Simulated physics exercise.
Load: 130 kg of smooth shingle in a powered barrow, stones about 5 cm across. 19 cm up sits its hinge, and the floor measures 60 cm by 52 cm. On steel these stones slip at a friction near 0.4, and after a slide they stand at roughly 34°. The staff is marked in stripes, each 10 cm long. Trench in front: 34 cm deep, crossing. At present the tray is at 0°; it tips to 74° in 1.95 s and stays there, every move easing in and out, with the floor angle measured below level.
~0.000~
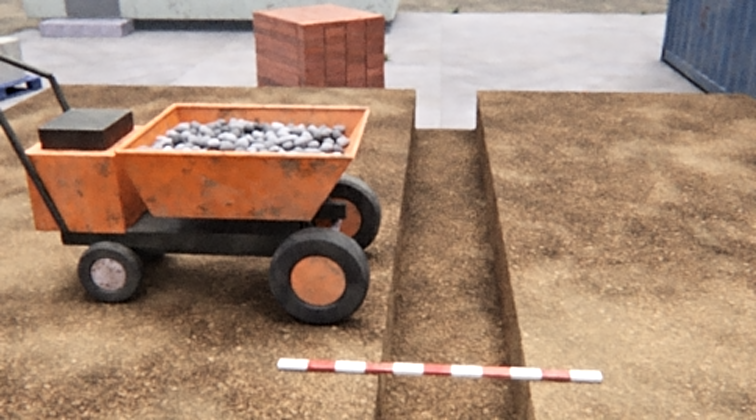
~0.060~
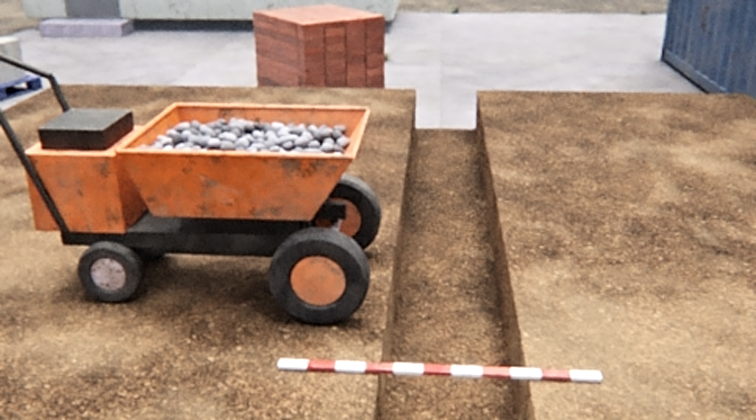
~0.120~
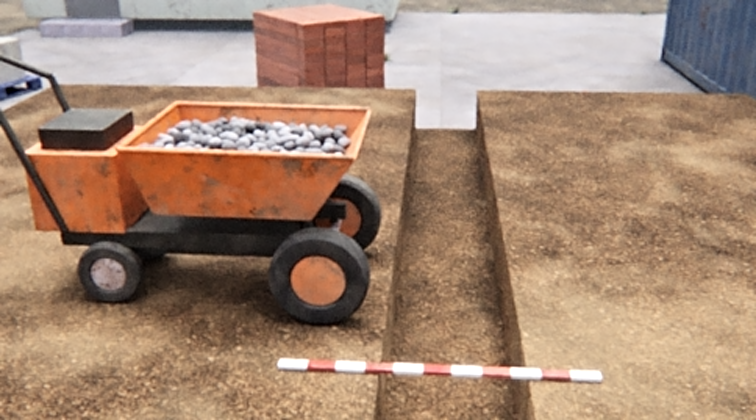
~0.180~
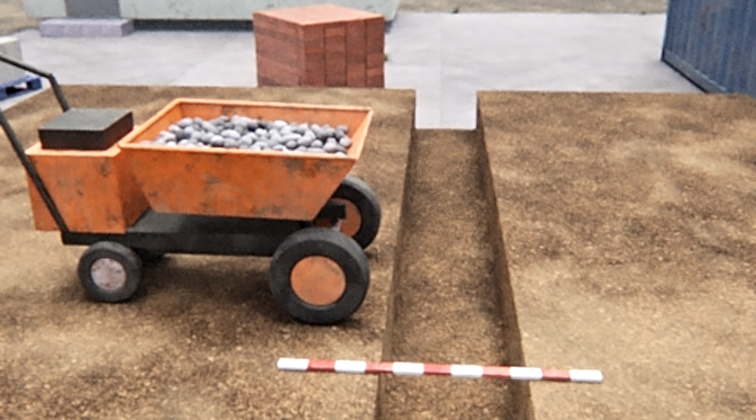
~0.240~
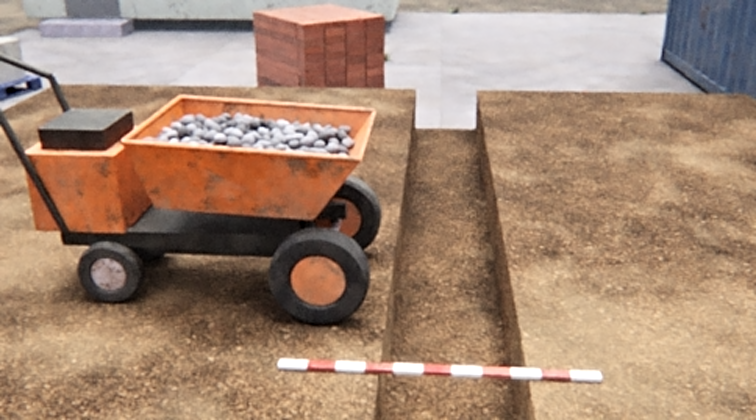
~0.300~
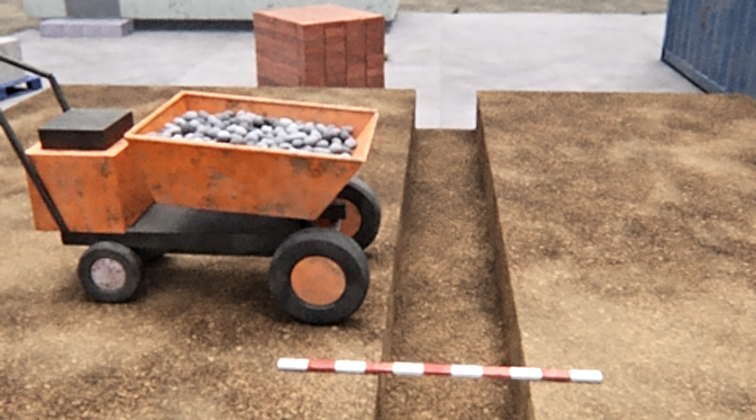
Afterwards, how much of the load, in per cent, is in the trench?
About 78 per cent.
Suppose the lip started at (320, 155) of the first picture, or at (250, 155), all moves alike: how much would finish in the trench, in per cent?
Roughly 100 in a hundred from the first, 100 in a hundred from the second.
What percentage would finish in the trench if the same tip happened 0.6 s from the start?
Near 45 per cent.
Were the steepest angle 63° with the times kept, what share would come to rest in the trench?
I'd expect around 70 in a hundred.
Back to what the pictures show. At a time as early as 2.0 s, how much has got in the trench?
Around 50 per cent of it, at that instant.
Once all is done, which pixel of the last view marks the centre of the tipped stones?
The resting stones are centred at roughly (482, 345).
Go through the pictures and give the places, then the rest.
Lip at (352, 157), floor tilted 0°, highest stones at (241, 131), in the first picture.
The tray is at 0°, its lip at (353, 157); the top of the load is at (241, 131); the stones move at 0.1 m/s on average, in the second picture.
The tray is at 1°, its lip at (354, 158); the top of the load is at (242, 130); the stones move at 0.1 m/s on average, in the third picture.
The tray is at 2°, its lip at (356, 159); the top of the load is at (234, 130); the stones move at 0.2 m/s on average, in the fourth picture.
The tray is at 3°, its lip at (359, 160); the top of the load is at (224, 126); the stones move at 0.2 m/s on average, in the fifth picture.
The tray is at 5°, its lip at (363, 161); the top of the load is at (210, 122); the stones move at 0.3 m/s on average, in the sixth picture.
After 1.5 s the floor is at 62°; 93 % in the tray, 7 % in the trench; the foremost stones are at (498, 261).
After 2.0 s the floor is at 74°; 31 % in the tray, 50 % in the trench, 19 % past the trench; the foremost stones are at (673, 308).
After 2.4 s the floor is at 74°; 12 % in the tray, 66 % in the trench, 22 % past the trench; the foremost stones are at (747, 317).
After 4.3 s the floor is at 74°; 0 % in the tray, 78 % in the trench, 22 % past the trench; the foremost stones are past the picture's edge.
